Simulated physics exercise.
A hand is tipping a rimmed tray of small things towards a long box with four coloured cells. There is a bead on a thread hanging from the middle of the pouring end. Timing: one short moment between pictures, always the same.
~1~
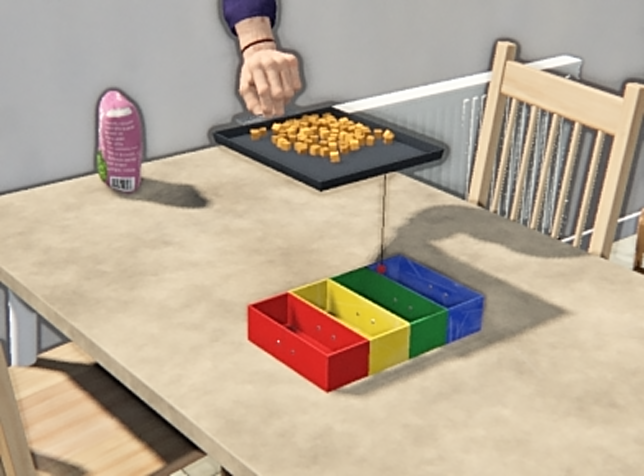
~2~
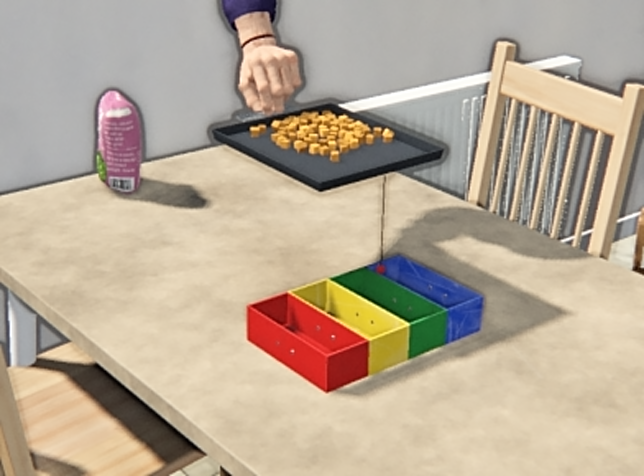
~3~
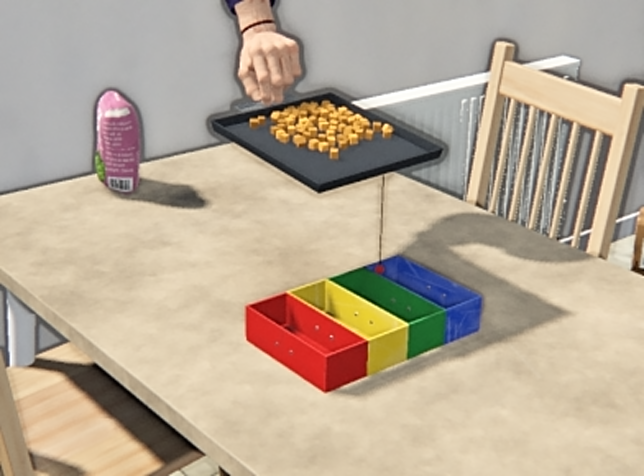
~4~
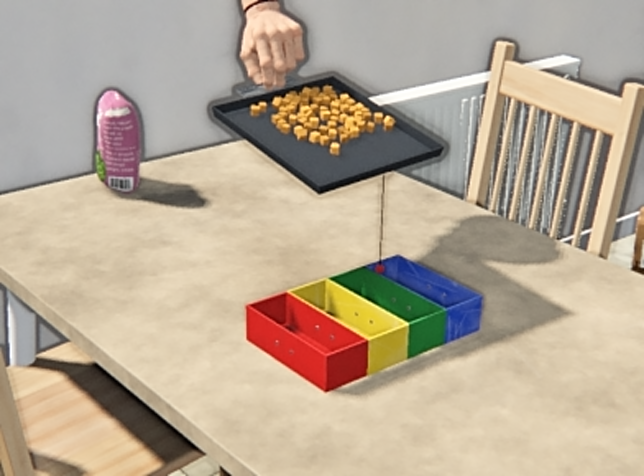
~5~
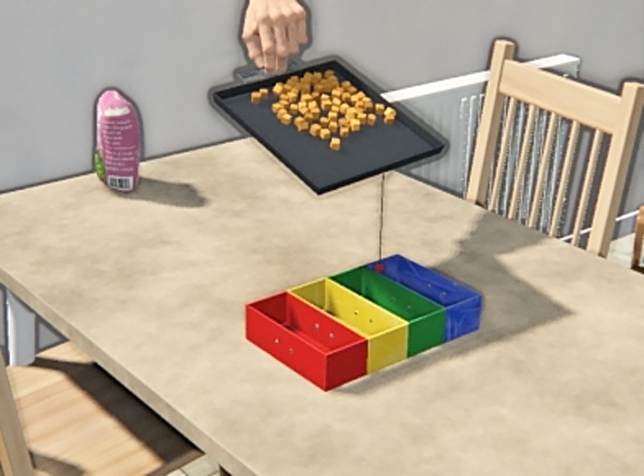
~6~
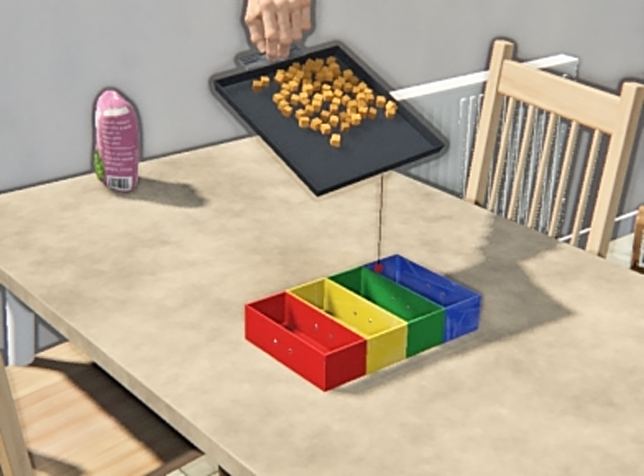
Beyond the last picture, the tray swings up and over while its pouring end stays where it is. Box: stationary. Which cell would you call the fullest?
I would call the yellow cell the fullest.
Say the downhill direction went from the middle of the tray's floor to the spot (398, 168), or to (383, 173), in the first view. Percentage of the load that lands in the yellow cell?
Lab note: Try one about 0 %, try two 10 %.
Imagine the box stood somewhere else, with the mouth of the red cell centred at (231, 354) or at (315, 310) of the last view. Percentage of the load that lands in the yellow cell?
It would be roughly 0 per cent, followed by roughly 30 per cent.
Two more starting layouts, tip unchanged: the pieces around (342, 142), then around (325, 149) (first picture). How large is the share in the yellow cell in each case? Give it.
It would be 50 in a hundred, and then 50 in a hundred.
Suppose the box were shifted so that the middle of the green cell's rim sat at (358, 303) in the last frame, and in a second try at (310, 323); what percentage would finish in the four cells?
Around 80 then around 50 per cent.
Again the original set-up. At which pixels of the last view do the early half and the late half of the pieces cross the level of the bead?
Near (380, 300) and later near (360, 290).
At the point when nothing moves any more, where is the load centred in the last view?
The centre settles at about (369, 340).
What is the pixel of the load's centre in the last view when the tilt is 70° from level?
About (369, 176).
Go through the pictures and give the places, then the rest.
In the first picture, corners of the pouring end near (321, 180) and (441, 148), level; middle of the load near (325, 135), croutons; bead on its thread near (381, 269); red cell near (348, 362); yellow cell near (389, 346); green cell near (428, 331); blue cell near (465, 317).
In the second picture, corners of the pouring end near (321, 181) and (441, 148), level; middle of the load near (325, 133).
In the third picture, corners of the pouring end near (320, 183) and (440, 148), tipped barely, lowest at the left corner; middle of the load near (324, 126).
In the fourth picture, corners of the pouring end near (320, 184) and (441, 146), tipped a little, lowest at the left corner; middle of the load near (325, 116).
In the fifth picture, corners of the pouring end near (320, 186) and (442, 144), tipped clearly, lowest at the left corner; middle of the load near (327, 105).
In the sixth picture, corners of the pouring end near (319, 188) and (442, 144), tipped clearly, lowest at the left corner; middle of the load near (328, 96); red cell near (346, 361); yellow cell near (386, 345); green cell near (425, 330); blue cell near (462, 316).
Shortly afterwards, tray tipped steeply; the bulk on the tray; near a quarter falling or outside the box.
Next, tray tipped past a quarter turn; near a quarter on the tray; near a quarter in the yellow cell; a little in the green cell; a little in the red cell; a little in the blue cell; near a quarter falling or outside the box.
Some moments later, tray tipped past a quarter turn; near a third in the yellow cell; near a quarter in the green cell; a little in the red cell; a little in the blue cell; a little falling or outside the box.
In the end, tray tipped past a quarter turn; near a third in the yellow cell; near a quarter in the green cell; a little in the red cell; a little in the blue cell; a little outside the box.
